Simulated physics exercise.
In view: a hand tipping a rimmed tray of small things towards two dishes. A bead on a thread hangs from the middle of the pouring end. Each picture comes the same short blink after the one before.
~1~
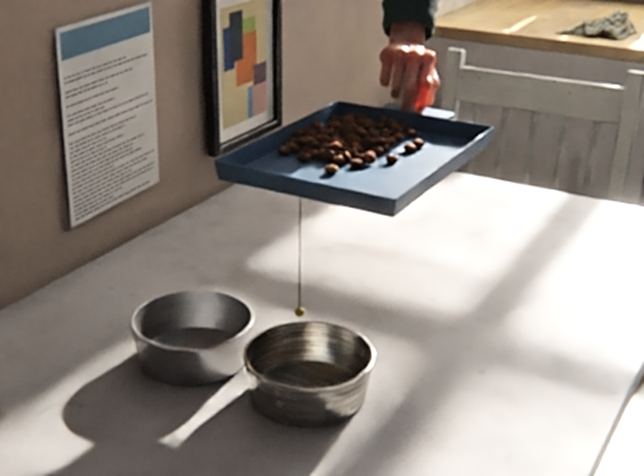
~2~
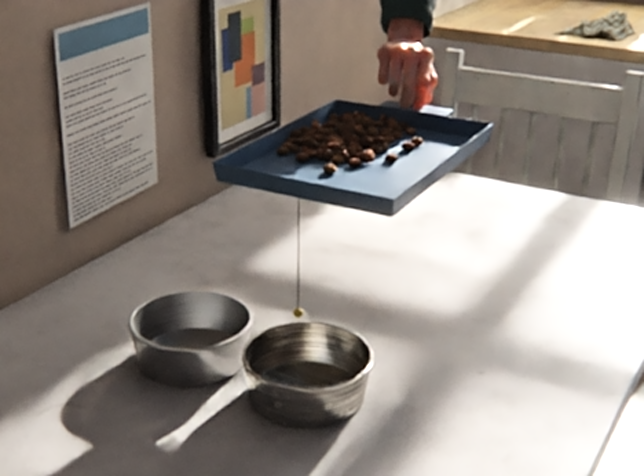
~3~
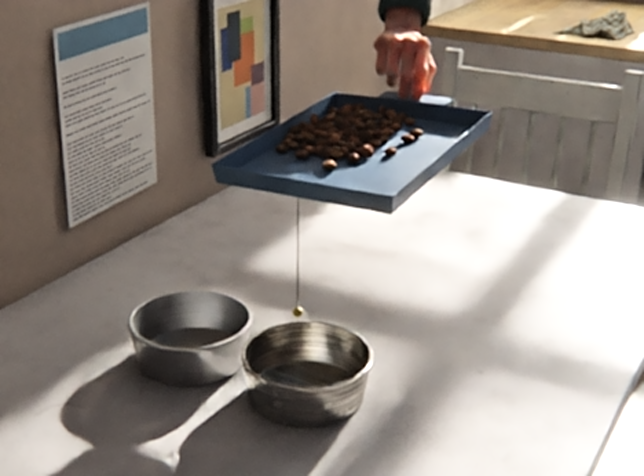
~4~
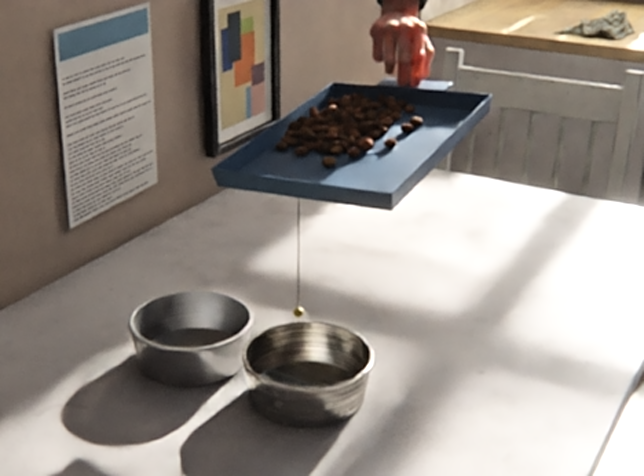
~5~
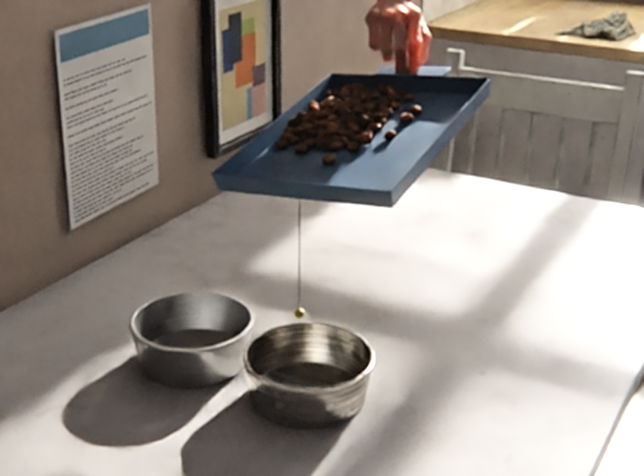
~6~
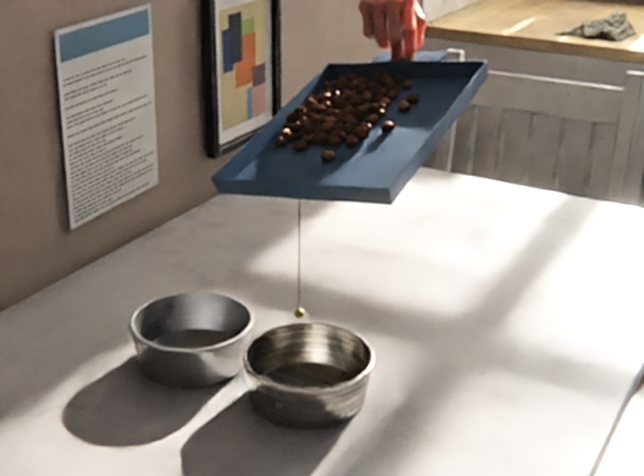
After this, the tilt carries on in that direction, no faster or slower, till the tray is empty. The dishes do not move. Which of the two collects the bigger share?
It favours the left dish.
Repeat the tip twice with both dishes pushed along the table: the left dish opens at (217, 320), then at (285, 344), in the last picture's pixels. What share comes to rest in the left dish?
First some 100, then 10 per cent.
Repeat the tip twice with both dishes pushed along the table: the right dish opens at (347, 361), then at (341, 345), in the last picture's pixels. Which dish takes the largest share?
First left, then the left-hand dish.
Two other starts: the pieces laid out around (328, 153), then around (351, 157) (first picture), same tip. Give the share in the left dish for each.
Near 90 % and 80 %.
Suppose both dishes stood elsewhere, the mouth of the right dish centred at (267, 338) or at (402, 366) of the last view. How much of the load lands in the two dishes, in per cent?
In turn 60 and 30 in a hundred.
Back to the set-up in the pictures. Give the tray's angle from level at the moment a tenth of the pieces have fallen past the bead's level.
Around 75° of tilt.
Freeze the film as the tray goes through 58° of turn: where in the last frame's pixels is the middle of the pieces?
At about (258, 154).
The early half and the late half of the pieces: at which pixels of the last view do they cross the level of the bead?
Around (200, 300) and then (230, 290).
Shortly afterwards, tray tipped steeply; all but a few on the tray; only a few in the air.
Next, tray tipped right over; near a third on the tray; near half in the left dish; only a few outside both; a little in the air.
Some moments later, tray tipped past a quarter turn; the bulk in the left dish; a little outside both.
In the end, tray tipped past a quarter turn; none at all in the right dish; the bulk in the left dish; a little outside both.
